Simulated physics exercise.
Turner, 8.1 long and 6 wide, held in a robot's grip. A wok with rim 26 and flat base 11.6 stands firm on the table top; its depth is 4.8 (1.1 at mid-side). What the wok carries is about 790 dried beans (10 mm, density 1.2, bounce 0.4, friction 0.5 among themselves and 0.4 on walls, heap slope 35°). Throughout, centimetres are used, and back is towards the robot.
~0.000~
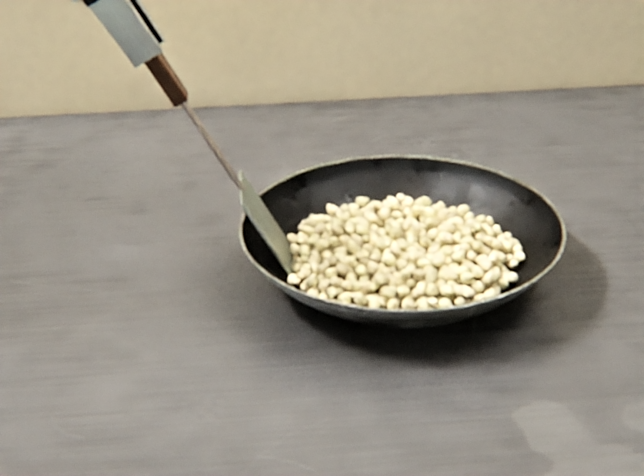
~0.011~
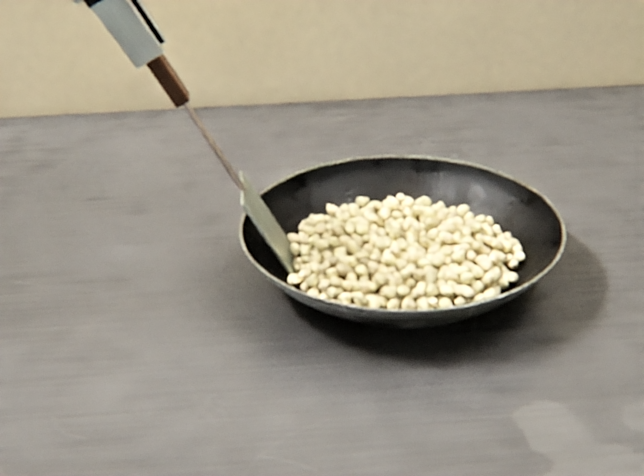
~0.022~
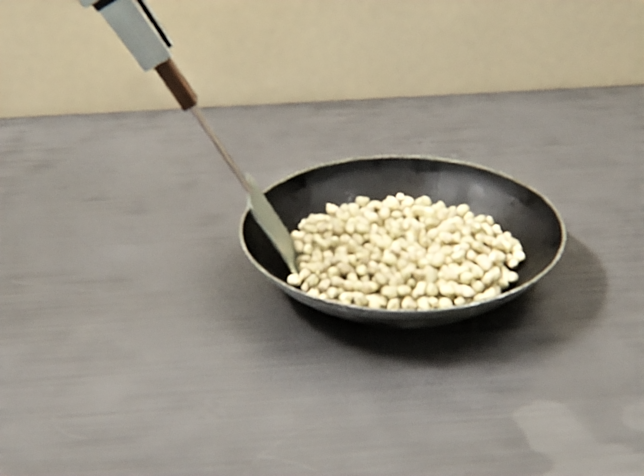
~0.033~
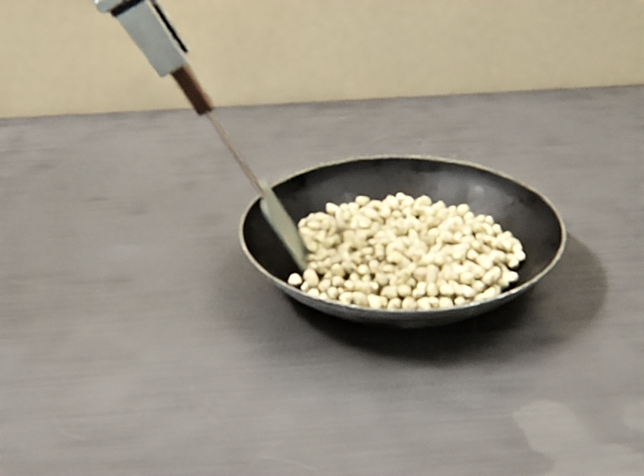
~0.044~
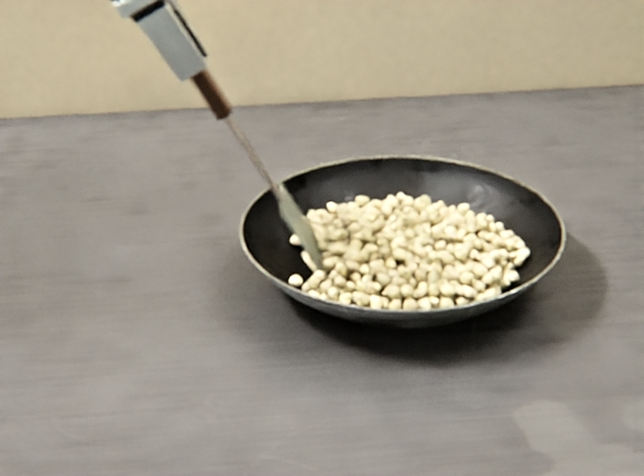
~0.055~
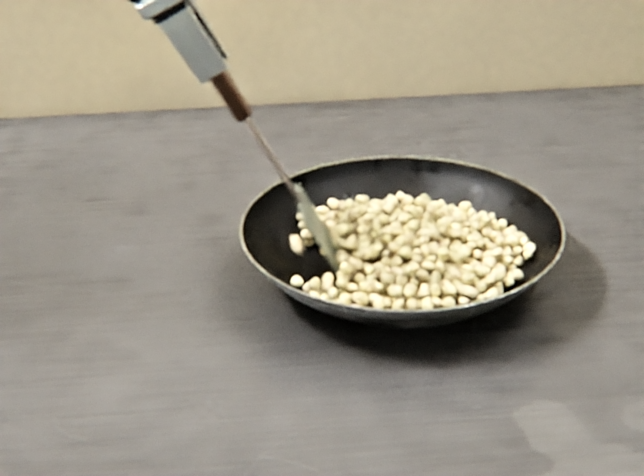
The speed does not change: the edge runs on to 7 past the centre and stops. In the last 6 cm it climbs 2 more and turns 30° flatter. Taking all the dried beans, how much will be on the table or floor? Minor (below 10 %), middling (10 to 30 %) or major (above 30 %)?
Middling.
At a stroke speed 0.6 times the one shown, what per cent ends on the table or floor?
That comes to some 5 per cent, roughly.
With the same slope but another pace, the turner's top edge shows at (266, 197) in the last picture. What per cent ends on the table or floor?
5 %.
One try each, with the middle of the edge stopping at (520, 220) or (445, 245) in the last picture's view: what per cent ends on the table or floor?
Around 35 per cent for the first try and 5 per cent for the second.
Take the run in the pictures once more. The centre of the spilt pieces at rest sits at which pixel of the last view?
Roughly (622, 264).
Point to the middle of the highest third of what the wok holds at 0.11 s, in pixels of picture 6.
I'd say close to (449, 232).
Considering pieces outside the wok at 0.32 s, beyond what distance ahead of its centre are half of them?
Roughly 16 centimetres ahead.
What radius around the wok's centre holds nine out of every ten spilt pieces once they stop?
Roughly 25 cm.
By 0.08 s, sloping 62°, highest piece 7 above the table; 786 in the wok.
By 0.11 s, sloping 54°, highest piece 11 above the table; 785 in the wok, 1 on the blade or in flight.
By 0.32 s, sloping 32°, highest piece 14 above the table; 660 in the wok, 107 on the table or floor, 19 on the blade or in flight.
By 1.37 s, sloping 32°, highest piece 6 above the table; 657 in the wok, 129 on the table or floor.
Final count, 657 in the wok, 129 on the table or floor. That is 16 % on the table or floor.
